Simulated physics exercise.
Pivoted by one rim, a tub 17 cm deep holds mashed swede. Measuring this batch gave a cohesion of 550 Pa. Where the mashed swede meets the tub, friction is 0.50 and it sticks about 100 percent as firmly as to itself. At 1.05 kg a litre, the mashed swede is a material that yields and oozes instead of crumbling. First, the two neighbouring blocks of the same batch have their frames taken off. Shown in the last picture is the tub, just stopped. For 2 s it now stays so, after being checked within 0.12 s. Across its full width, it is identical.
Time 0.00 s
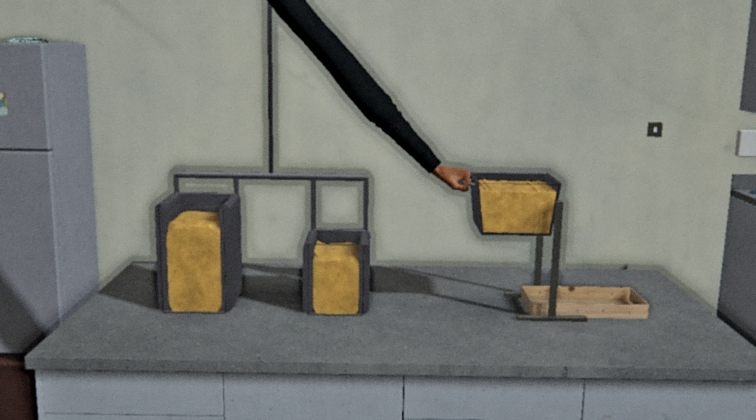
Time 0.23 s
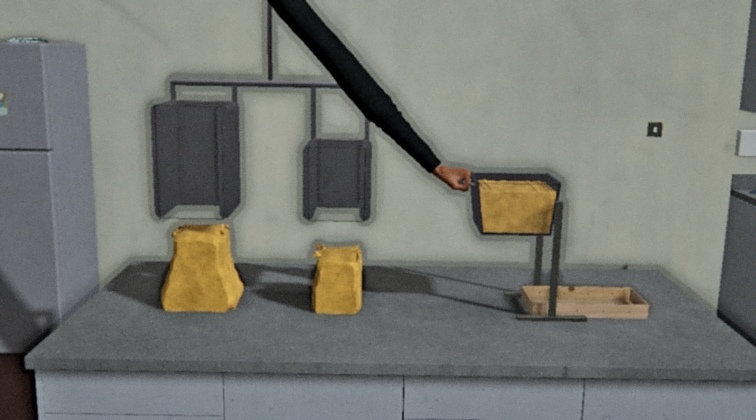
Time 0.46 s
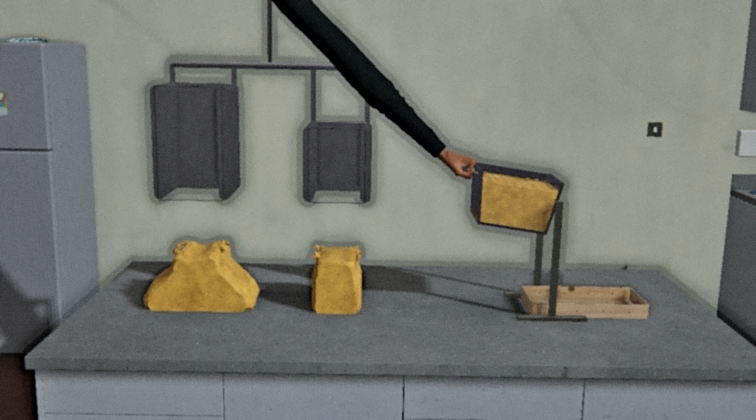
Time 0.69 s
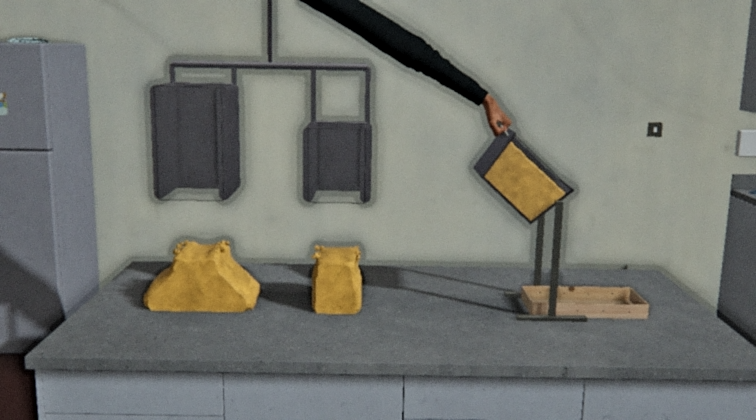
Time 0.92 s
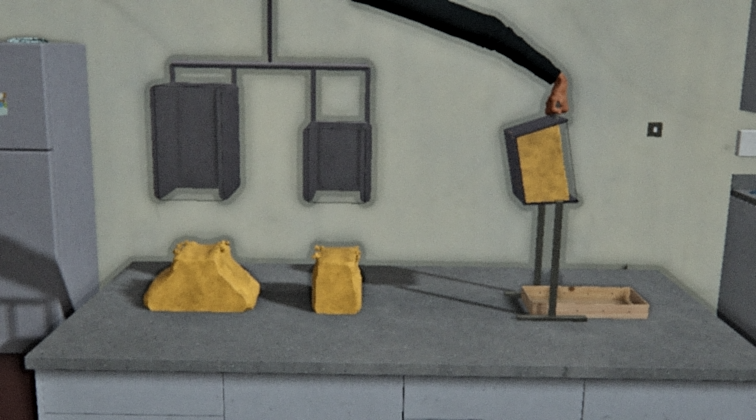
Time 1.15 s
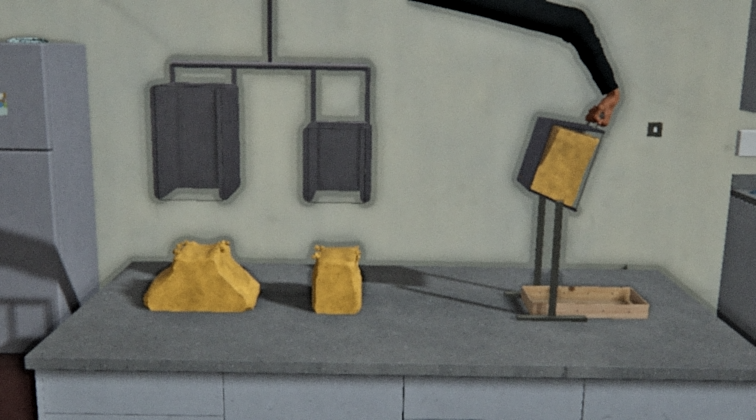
Two yellow blocks of mash sat on a counter as their dark casings lifted off, the left one slumping wide and the right barely sagging, then a hand swung a filled tub up and over rightward.
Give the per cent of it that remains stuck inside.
Some 0 per cent remains inside.
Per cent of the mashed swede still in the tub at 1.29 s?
Around 70 per cent.
After 1.29 s, the tub is at 106 degrees and holds 71 %.
After 1.46 s, the tub is at 106 degrees and holds 23 %.
After 1.63 s, the tub is at 106 degrees and holds 0 %.
After 1.80 s, the tub is at 106 degrees and holds 0 %.
After 3.15 s, at the end, the tub is at 106 degrees and holds 0 %.
